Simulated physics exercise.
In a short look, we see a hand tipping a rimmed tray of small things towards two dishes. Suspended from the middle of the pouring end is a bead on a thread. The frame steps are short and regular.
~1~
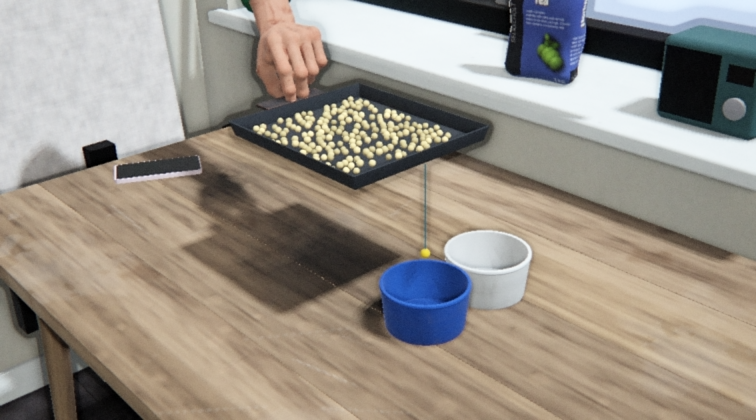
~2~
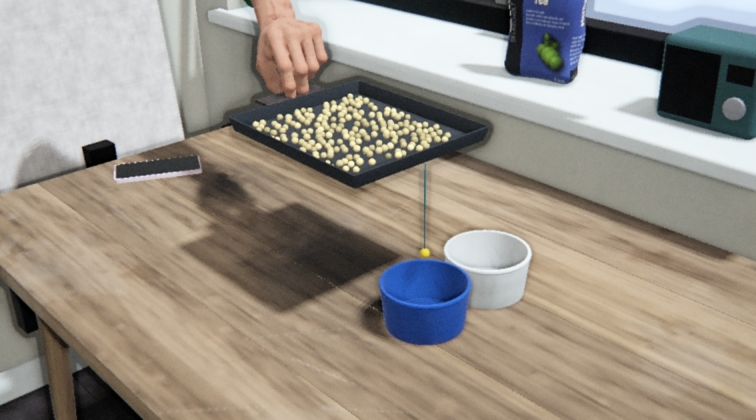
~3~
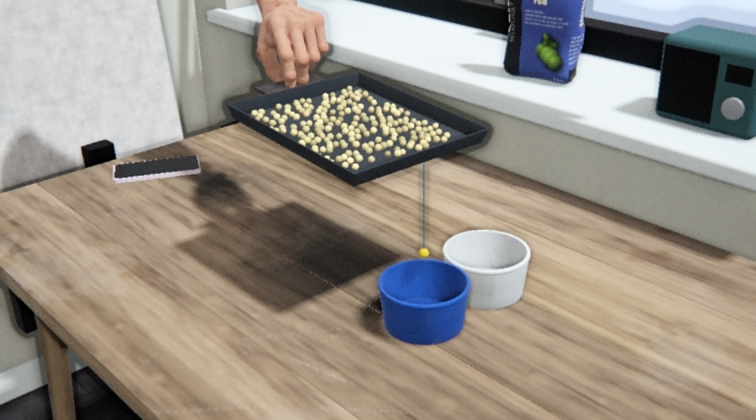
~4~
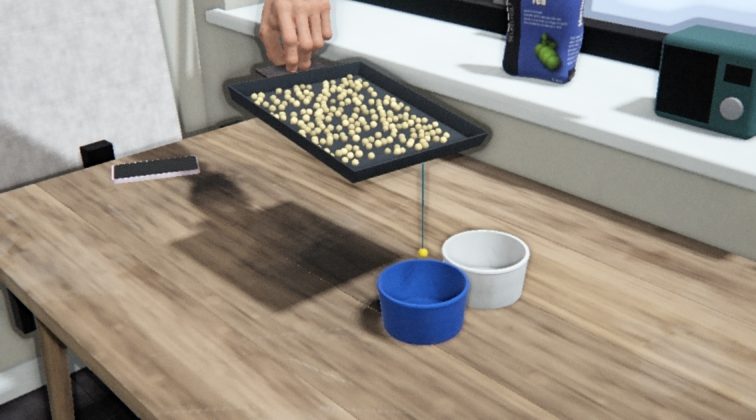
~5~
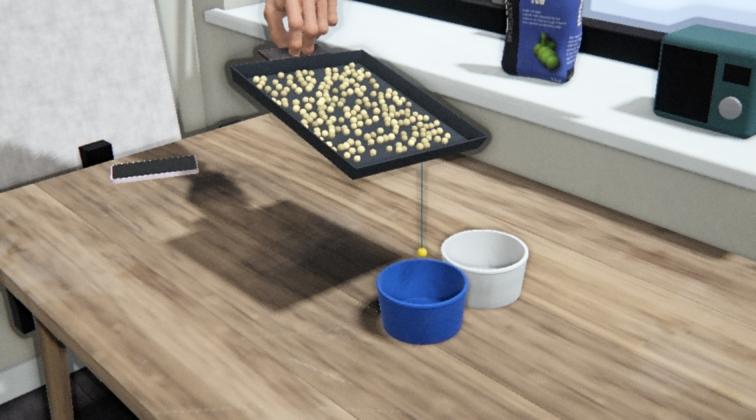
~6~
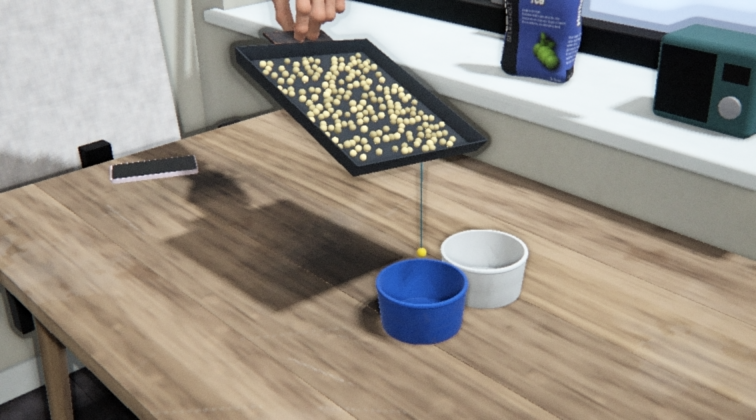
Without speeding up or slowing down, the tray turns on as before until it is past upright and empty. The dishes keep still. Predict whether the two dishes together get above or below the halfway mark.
Above.
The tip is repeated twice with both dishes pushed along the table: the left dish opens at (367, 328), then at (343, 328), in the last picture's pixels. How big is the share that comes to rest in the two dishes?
0 and 0 in a hundred.
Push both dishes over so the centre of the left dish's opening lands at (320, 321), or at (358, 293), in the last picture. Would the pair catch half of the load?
Place 1: Lower than half; place 2: Lower than half.
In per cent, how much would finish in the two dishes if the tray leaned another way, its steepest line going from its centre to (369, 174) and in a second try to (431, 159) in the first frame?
10 % then 80 %, roughly.
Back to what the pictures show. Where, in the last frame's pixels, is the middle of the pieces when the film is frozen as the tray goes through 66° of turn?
I'd mark it close to (457, 152).
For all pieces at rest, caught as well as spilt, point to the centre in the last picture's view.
Centre at rest: Close to (485, 280).
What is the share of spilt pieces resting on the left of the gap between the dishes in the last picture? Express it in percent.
Some 10 %.
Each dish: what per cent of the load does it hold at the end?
0 per cent goes to the left dish and 90 per cent to the right dish.
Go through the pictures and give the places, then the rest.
Corners of the pouring end at (355, 174) and (484, 126), level; middle of the load at (355, 132), soya beans; left dish at (457, 316); right dish at (519, 282); bead on its thread at (425, 254), in the first frame.
Corners of the pouring end at (355, 173) and (484, 126), level; middle of the load at (355, 130), in the second frame.
Corners of the pouring end at (355, 171) and (483, 128), tipped barely, lowest at the right corner; middle of the load at (355, 124), in the third frame.
Corners of the pouring end at (355, 168) and (483, 132), tipped a little, lowest at the right corner; middle of the load at (355, 116), in the fourth frame.
Corners of the pouring end at (357, 165) and (483, 135), tipped clearly, lowest at the right corner; middle of the load at (357, 109), in the fifth frame.
Corners of the pouring end at (359, 162) and (482, 138), tipped clearly, lowest at the right corner; middle of the load at (363, 103), most on the move; left dish at (454, 315); right dish at (515, 281), in the sixth frame.
Soon after the last picture, tray tipped steeply; most on the tray; a stray few in the right dish; about a quarter in the air.
A little later, tray tipped past a quarter turn; a small part on the tray; about two thirds in the right dish; a small part outside both; about a quarter in the air.
Later still, tray tipped past a quarter turn; a stray few in the left dish; nearly all in the right dish; a small part outside both.
At rest, tray tipped past a quarter turn; a stray few in the left dish; nearly all in the right dish; a small part outside both.
